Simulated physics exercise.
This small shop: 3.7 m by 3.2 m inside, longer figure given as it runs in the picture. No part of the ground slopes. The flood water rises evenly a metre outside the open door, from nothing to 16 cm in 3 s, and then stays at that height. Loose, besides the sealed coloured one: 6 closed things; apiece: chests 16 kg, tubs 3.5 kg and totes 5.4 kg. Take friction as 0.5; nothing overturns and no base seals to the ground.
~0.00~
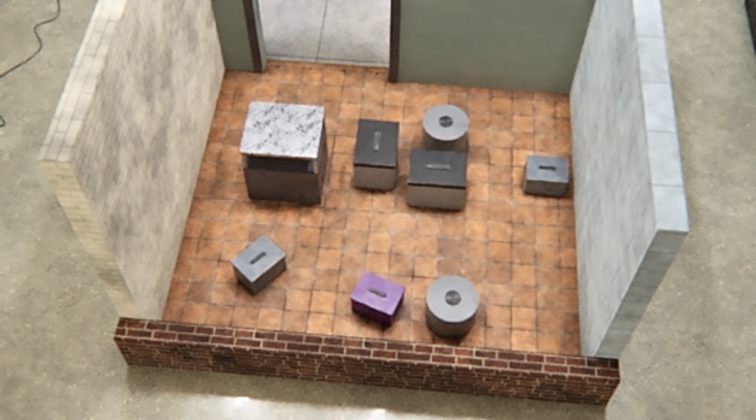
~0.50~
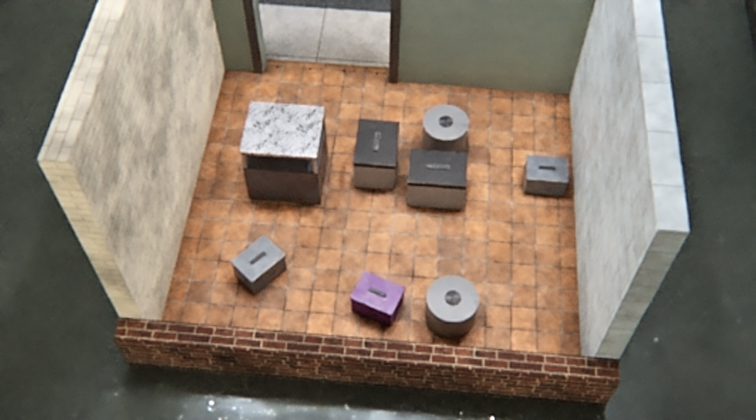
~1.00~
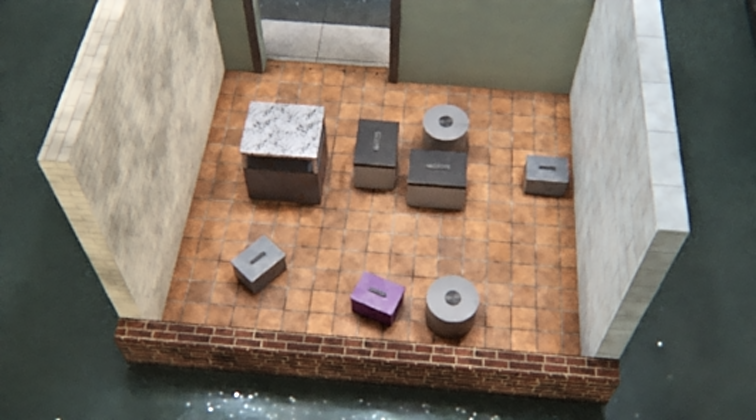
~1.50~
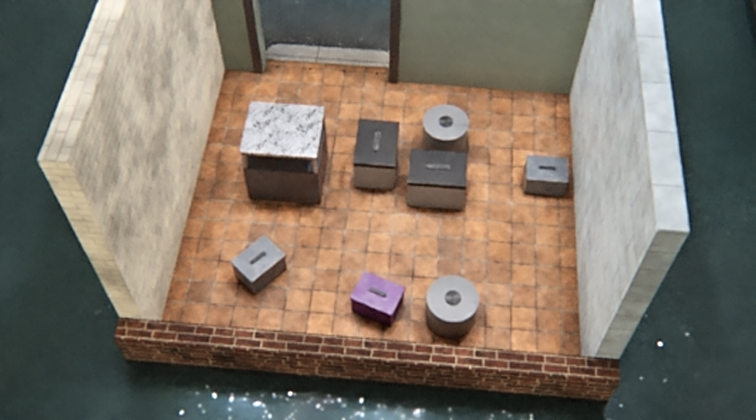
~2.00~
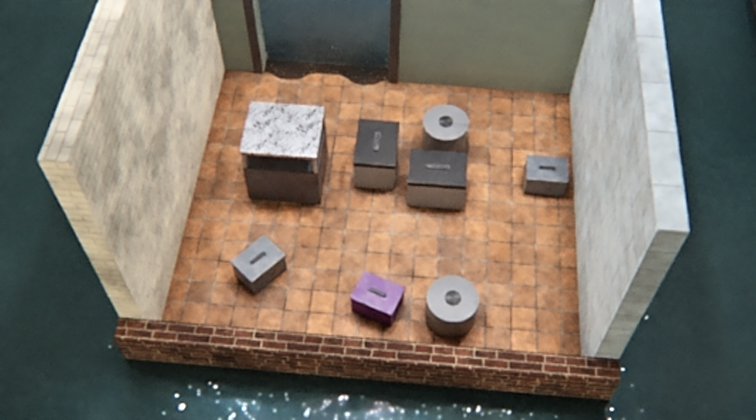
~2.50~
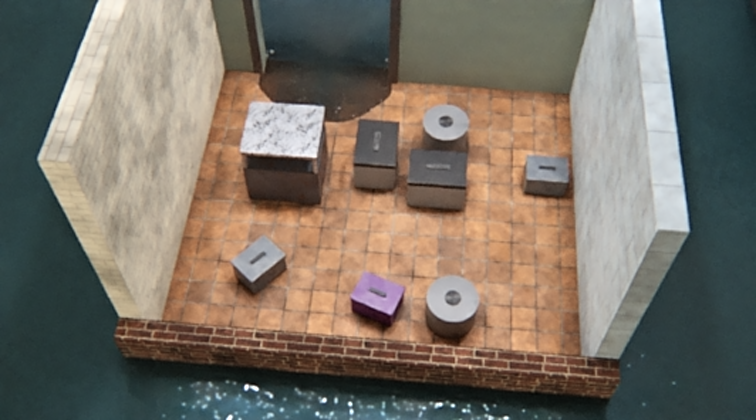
Dark water rising around a small tiled shop, then spreading in through the open doorway while the purple tote and other containers stay still.
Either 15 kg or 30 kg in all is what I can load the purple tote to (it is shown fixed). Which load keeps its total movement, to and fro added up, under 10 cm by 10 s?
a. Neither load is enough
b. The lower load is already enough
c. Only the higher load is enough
The lower load is already enough.
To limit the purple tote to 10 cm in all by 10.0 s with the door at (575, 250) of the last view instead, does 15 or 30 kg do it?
Result: The lesser mass is plenty.
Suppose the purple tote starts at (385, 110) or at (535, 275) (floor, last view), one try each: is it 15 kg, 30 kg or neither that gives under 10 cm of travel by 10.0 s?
Taking them in turn, only the heavier mass keeps it, and the lighter mass keeps it.
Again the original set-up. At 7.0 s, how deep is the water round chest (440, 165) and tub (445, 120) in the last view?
Close to 4 and 7 centimetres.
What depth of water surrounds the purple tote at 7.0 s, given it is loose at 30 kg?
4 cm, roughly.
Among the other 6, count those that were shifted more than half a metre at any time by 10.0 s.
That comes to 6.
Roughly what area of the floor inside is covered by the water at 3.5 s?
Wet: Near 2.0 m2.
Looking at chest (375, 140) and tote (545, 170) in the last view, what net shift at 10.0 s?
In that order: 120 cm, 140 cm.
After 3.5 s the purple tote would be 0 cm from its start with 15 kg and 0 cm from its start with 30 kg; 0 cm of water round it then.
After 4.5 s the purple tote would be 0 cm from its start with 15 kg and 0 cm from its start with 30 kg; 1 cm of water round it then.
After 7.0 s the purple tote would be 0 cm from its start with 15 kg and 0 cm from its start with 30 kg; 4 cm of water round it then.
After 10.0 s the purple tote would be 0 cm from its start with 15 kg and 0 cm from its start with 30 kg; 7 cm of water round it then.
